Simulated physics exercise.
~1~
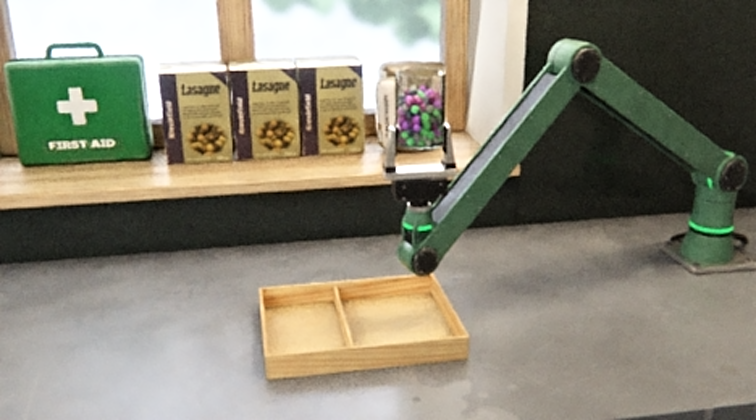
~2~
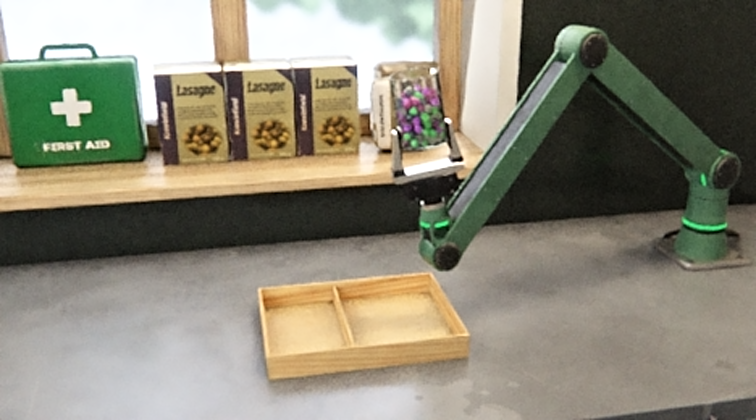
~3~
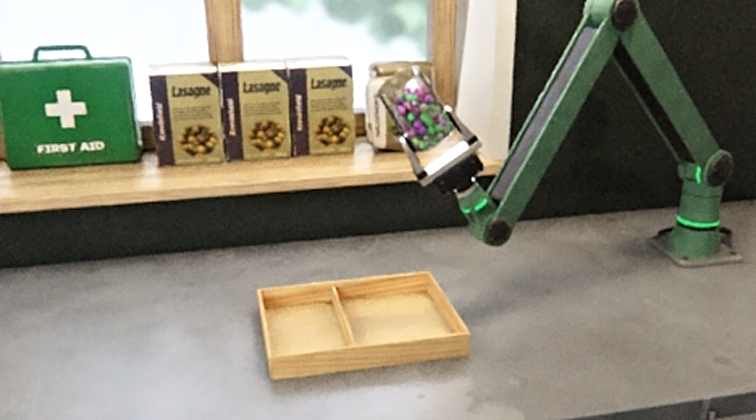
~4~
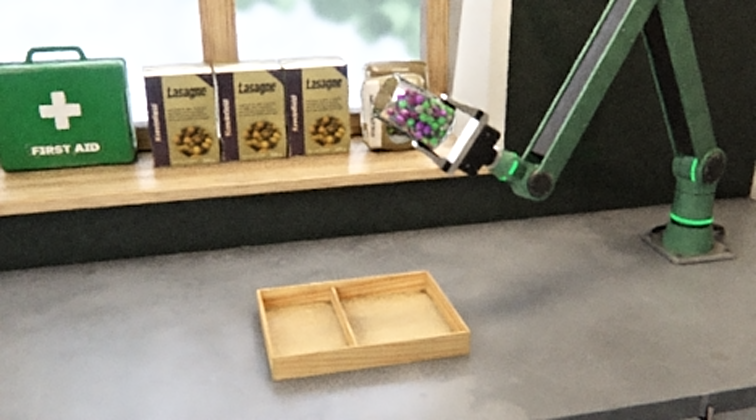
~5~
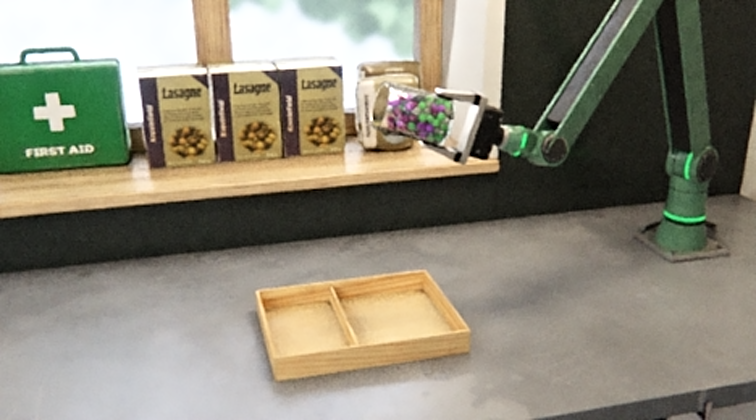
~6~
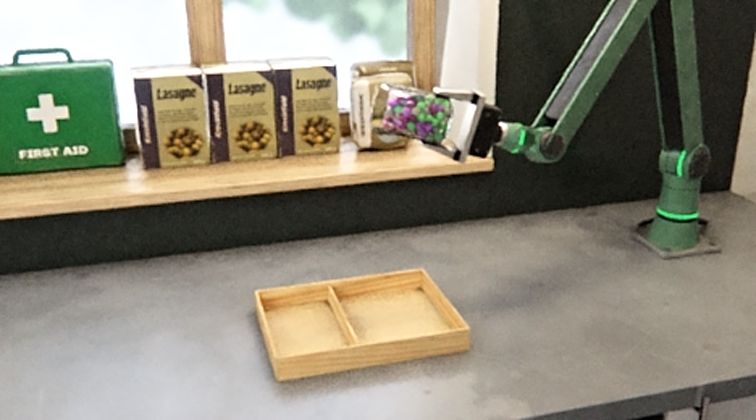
Green robot arm tilting a clear container of purple and green sweets onto its side above a grey worktop with a wooden tray.
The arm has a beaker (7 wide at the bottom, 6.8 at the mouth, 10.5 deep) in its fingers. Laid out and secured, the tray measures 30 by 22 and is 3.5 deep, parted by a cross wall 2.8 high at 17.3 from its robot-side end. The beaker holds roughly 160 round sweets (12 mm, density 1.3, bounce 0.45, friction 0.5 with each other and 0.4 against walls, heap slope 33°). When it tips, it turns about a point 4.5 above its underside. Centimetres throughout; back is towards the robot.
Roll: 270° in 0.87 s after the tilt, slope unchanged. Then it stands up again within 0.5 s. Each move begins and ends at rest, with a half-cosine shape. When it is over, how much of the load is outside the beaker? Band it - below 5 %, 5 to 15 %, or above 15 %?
My answer is below 5 %.
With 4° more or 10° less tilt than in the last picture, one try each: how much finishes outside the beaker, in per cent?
I'd expect some 5 per cent, then some 0 per cent.
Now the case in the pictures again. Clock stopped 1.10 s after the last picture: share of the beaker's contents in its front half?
Roughly 55 per cent.
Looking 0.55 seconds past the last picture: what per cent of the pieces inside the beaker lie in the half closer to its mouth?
About 30 %.
Then, 0.55 s later, tipped 73°, highest piece 39 above the table; 155 in the beaker.
Then, 1.10 s later, tipped 42°, highest piece 39 above the table; 152 in the beaker, 2 in the far-side part, 1 in flight or on a rim.
Then, 1.57 s later, upright, highest piece 41 above the table; 152 in the beaker, 3 in the far-side part.
Then, 2.27 s later, upright, highest piece 41 above the table; 152 in the beaker, 3 in the far-side part.
At rest, 152 in the beaker, 3 in the far-side part. That is 2 % outside the beaker.
